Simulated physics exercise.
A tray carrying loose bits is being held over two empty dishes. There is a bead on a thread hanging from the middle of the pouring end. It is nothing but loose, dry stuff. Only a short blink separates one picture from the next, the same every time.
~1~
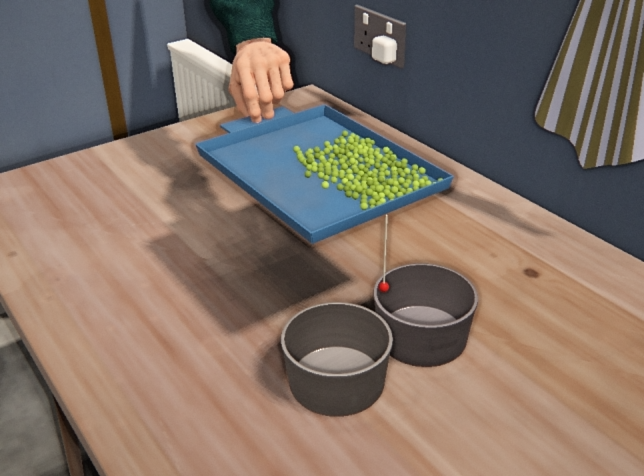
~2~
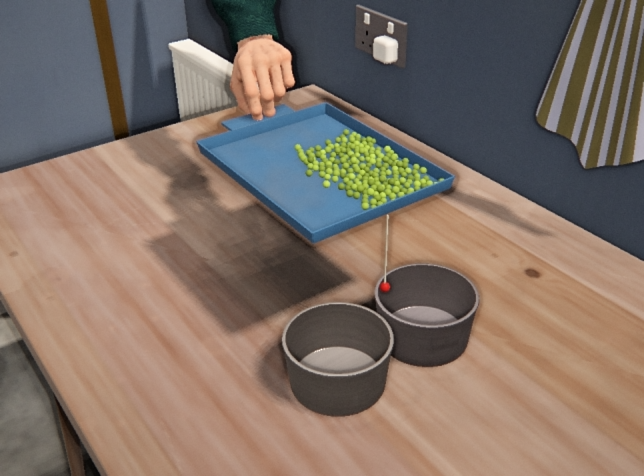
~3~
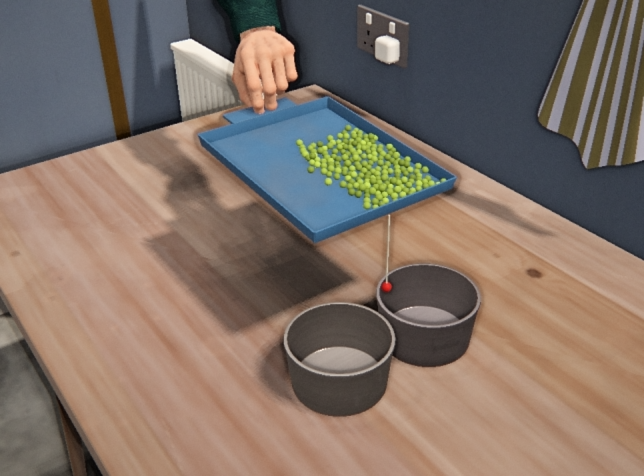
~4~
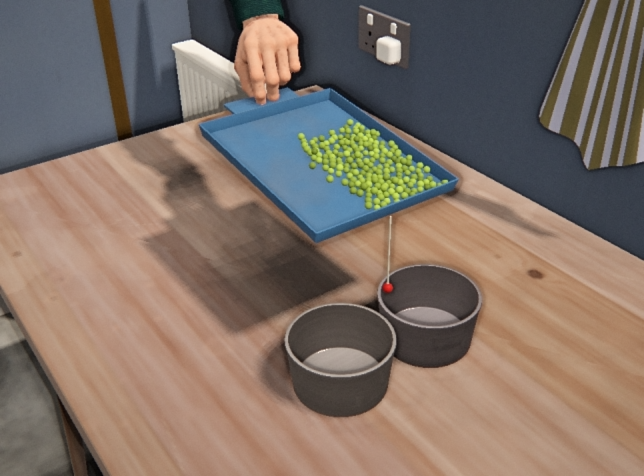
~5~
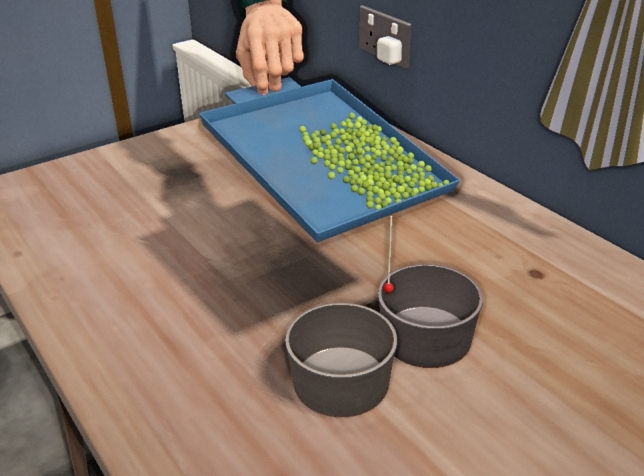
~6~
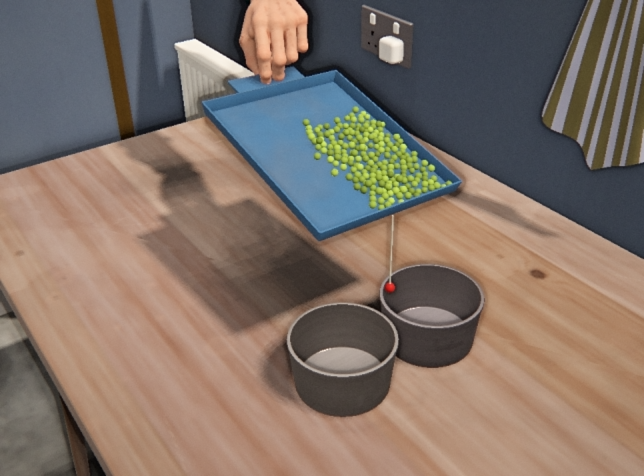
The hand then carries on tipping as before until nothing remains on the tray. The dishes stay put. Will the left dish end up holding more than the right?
No, going by this, it mostly spills to the right of the two.
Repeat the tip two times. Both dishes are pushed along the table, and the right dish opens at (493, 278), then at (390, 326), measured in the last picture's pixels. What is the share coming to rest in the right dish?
Around 30 and around 40 per cent, in that order.
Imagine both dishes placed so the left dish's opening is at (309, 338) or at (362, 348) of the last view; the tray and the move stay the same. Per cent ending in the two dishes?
Close to 40 in a hundred, then close to 90 in a hundred.
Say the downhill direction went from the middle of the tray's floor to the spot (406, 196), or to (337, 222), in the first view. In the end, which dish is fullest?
Results - the dish on the right side first, the dish on the left side second.
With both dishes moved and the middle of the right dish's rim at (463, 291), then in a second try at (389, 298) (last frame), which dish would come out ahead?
The dish to the right, then the dish to the right.
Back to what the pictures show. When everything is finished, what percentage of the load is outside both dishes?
My estimate is close to 20 %.
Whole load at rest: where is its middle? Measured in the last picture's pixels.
The centre settles at about (438, 340).
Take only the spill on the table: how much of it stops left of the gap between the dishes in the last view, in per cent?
It comes out at roughly 10 percent.
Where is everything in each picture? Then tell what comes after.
In the first frame, corners of the pouring end (312, 231) and (450, 176), level; middle of the load (365, 170), dried peas; left dish (370, 386); right dish (459, 337); bead on its thread (384, 287).
In the second frame, corners of the pouring end (313, 230) and (451, 176), level; middle of the load (367, 170).
In the third frame, corners of the pouring end (315, 230) and (453, 177), tipped barely, lowest at the right corner; middle of the load (369, 168).
In the fourth frame, corners of the pouring end (317, 231) and (455, 178), tipped a little, lowest at the right corner; middle of the load (370, 165).
In the fifth frame, corners of the pouring end (319, 230) and (456, 179), tipped a little, lowest at the right corner; middle of the load (372, 162).
In the sixth frame, corners of the pouring end (321, 230) and (458, 180), tipped a little, lowest at the right corner; middle of the load (375, 159); left dish (375, 386); right dish (465, 338).
Just after the last frame, tray tipped steeply; almost all on the tray; just a few in the air.
A moment on, tray tipped right over; roughly a quarter on the tray; just a few in the left dish; roughly a third in the right dish; about a tenth outside both; roughly a quarter in the air.
Further on, tray tipped past a quarter turn; about a tenth in the left dish; roughly two thirds in the right dish; roughly a quarter outside both.
When it is over, tray tipped past a quarter turn; about a tenth in the left dish; roughly two thirds in the right dish; roughly a quarter outside both.
